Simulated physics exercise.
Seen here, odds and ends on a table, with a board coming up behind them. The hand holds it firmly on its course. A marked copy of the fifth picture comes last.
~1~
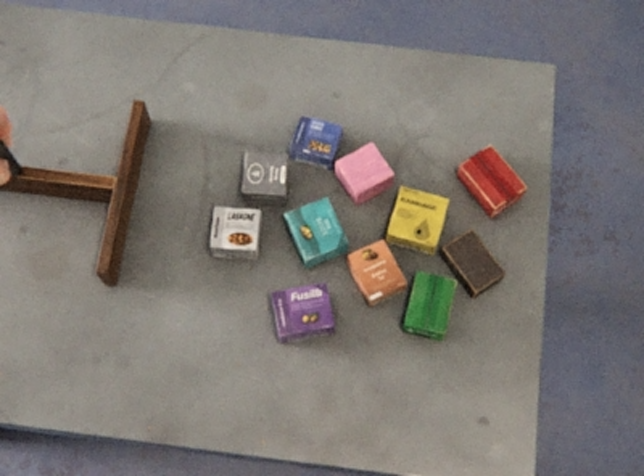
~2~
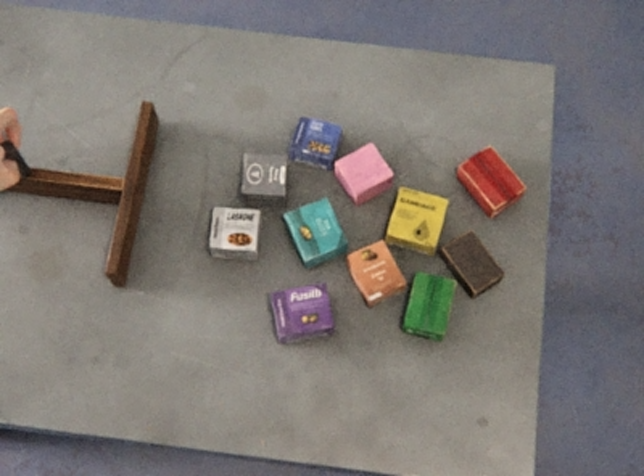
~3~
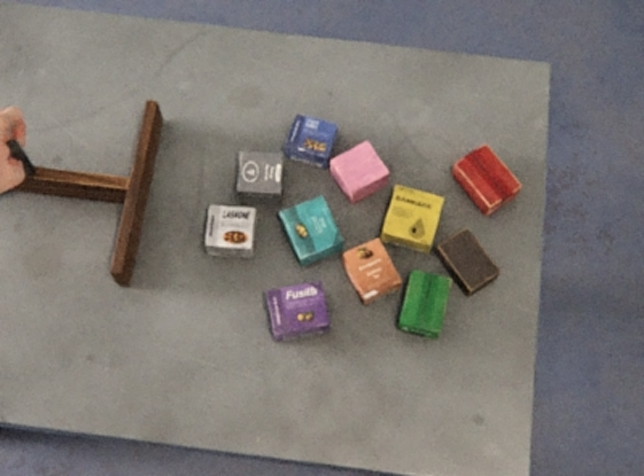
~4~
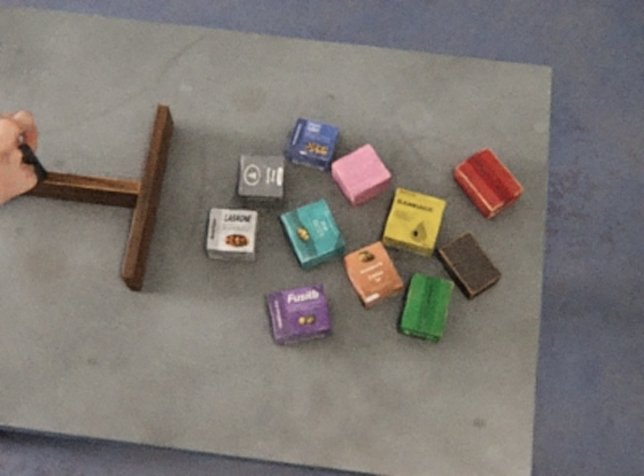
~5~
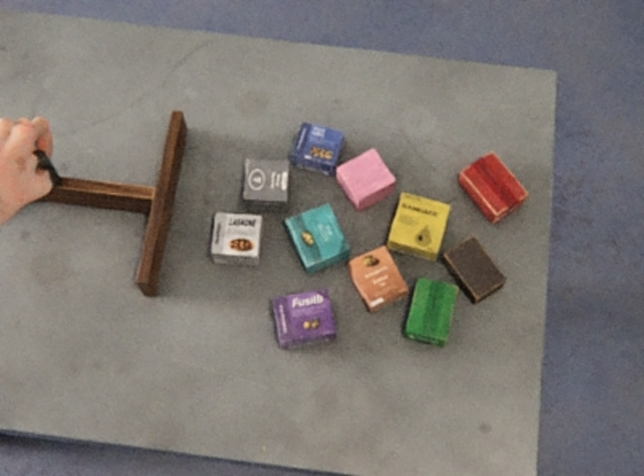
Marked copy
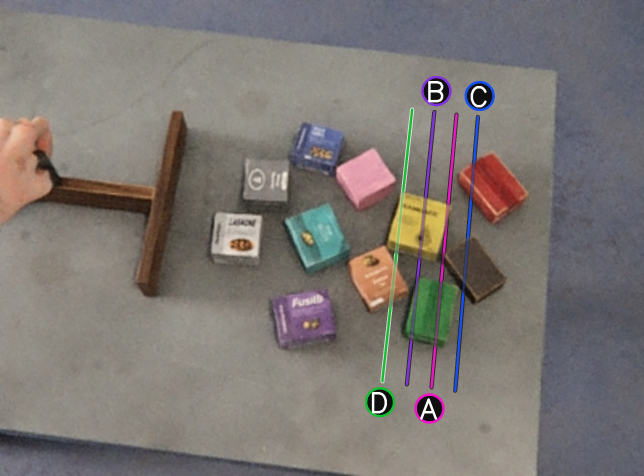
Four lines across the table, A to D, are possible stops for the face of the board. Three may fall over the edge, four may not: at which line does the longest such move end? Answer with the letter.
At C, and not beyond.
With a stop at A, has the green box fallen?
No.
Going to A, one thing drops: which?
It is the yellow box.
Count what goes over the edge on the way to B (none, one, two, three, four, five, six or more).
By then, none.
On the marked copy, A at (445, 244); B at (421, 241); C at (467, 247); D at (398, 238).
Taking C. A third of the way, board (269, 207); orange packet (381, 283); grey packet (302, 191).
Two thirds of the way, board (380, 220); red box (518, 178); yellow box (503, 231).
When it is over, board (467, 231); yellow box over the edge; red box over the edge; two fallen.
As for the rest, A is within the limit but short; B is within the limit but short; D is within the limit but short.
